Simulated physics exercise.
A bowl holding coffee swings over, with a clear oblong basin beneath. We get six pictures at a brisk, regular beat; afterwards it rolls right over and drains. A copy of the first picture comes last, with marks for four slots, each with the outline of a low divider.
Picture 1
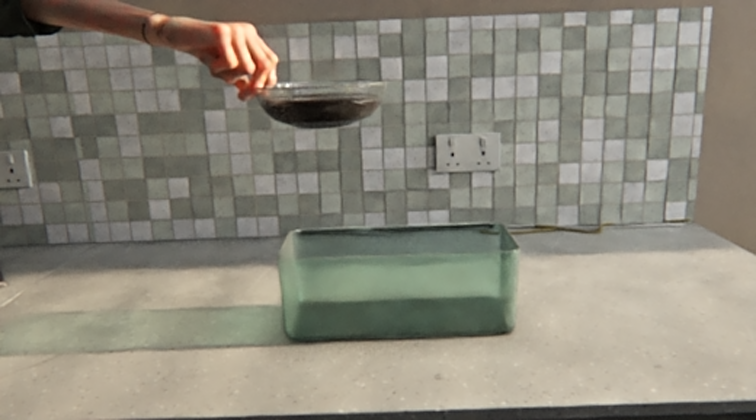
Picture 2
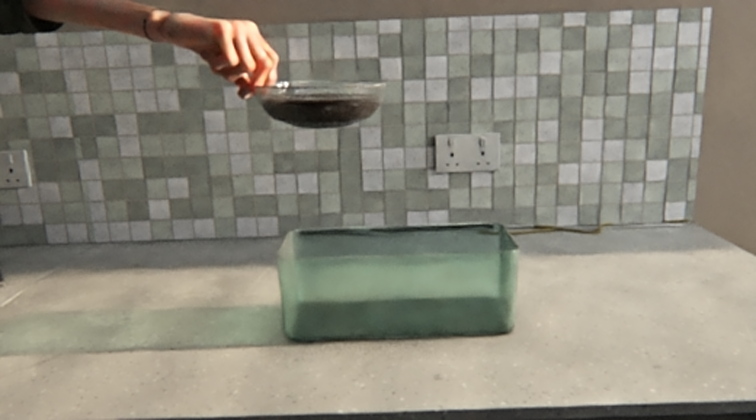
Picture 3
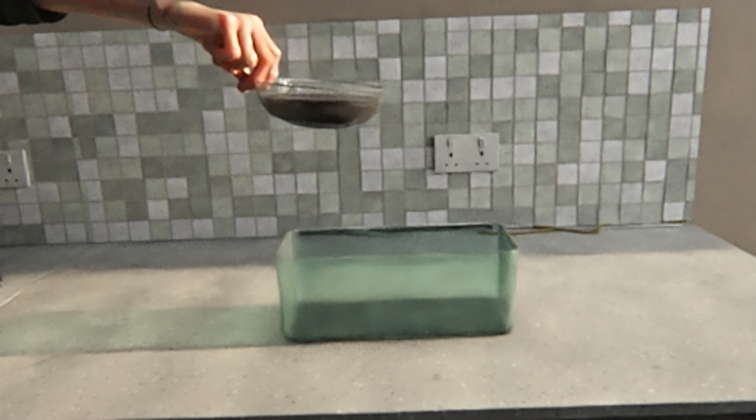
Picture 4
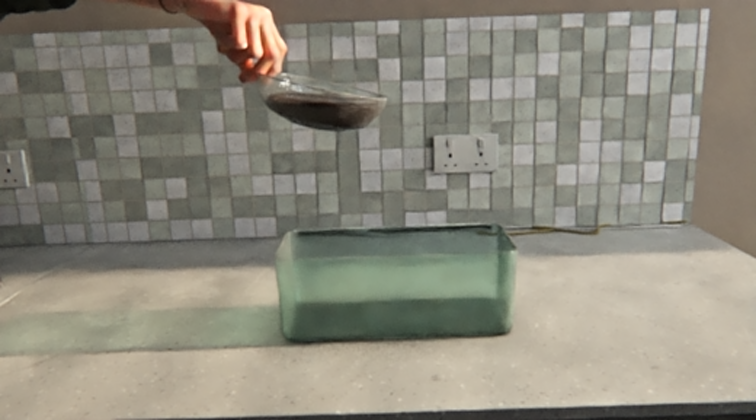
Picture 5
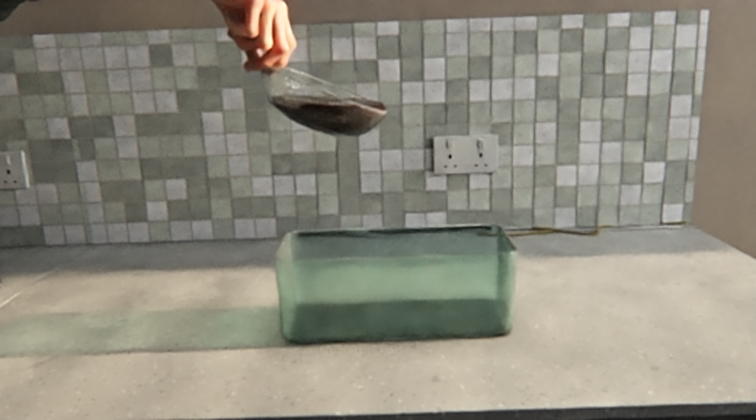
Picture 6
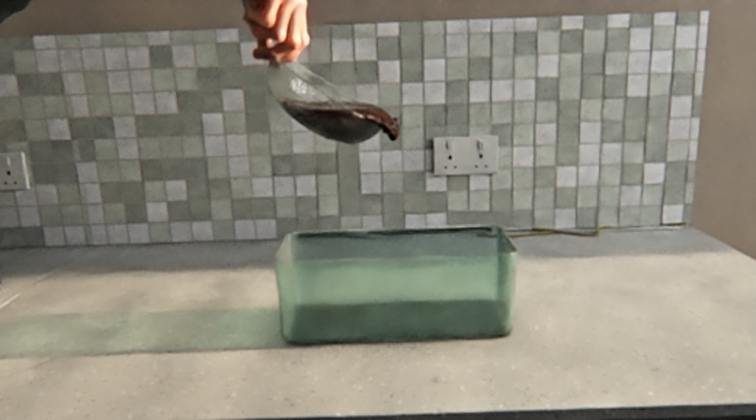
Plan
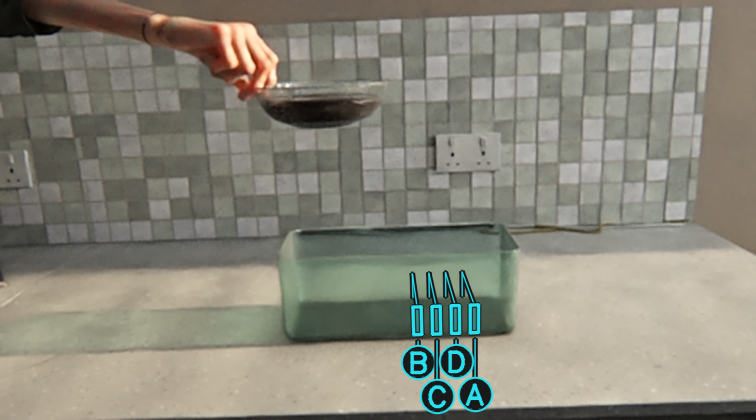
A hand held a clear bowl of dark coffee above a greenish, see-through oblong basin on a counter, then gradually tipped it to the right until the coffee began to slip over the lip.
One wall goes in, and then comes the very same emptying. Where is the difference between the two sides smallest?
C is best.
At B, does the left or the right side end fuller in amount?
The right one.
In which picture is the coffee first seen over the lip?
Picture 5.
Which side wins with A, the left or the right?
More ends on the left.
In cyan, A at (475, 338); B at (418, 340); C at (437, 340); D at (456, 339).
If A is chosen, about 92 % ends left of the wall and 5 % right of it.
If B is chosen, about 28 % ends left of the wall and 71 % right of it.
If C is chosen, about 49 % ends left of the wall and 50 % right of it.
If D is chosen, about 76 % ends left of the wall and 21 % right of it.
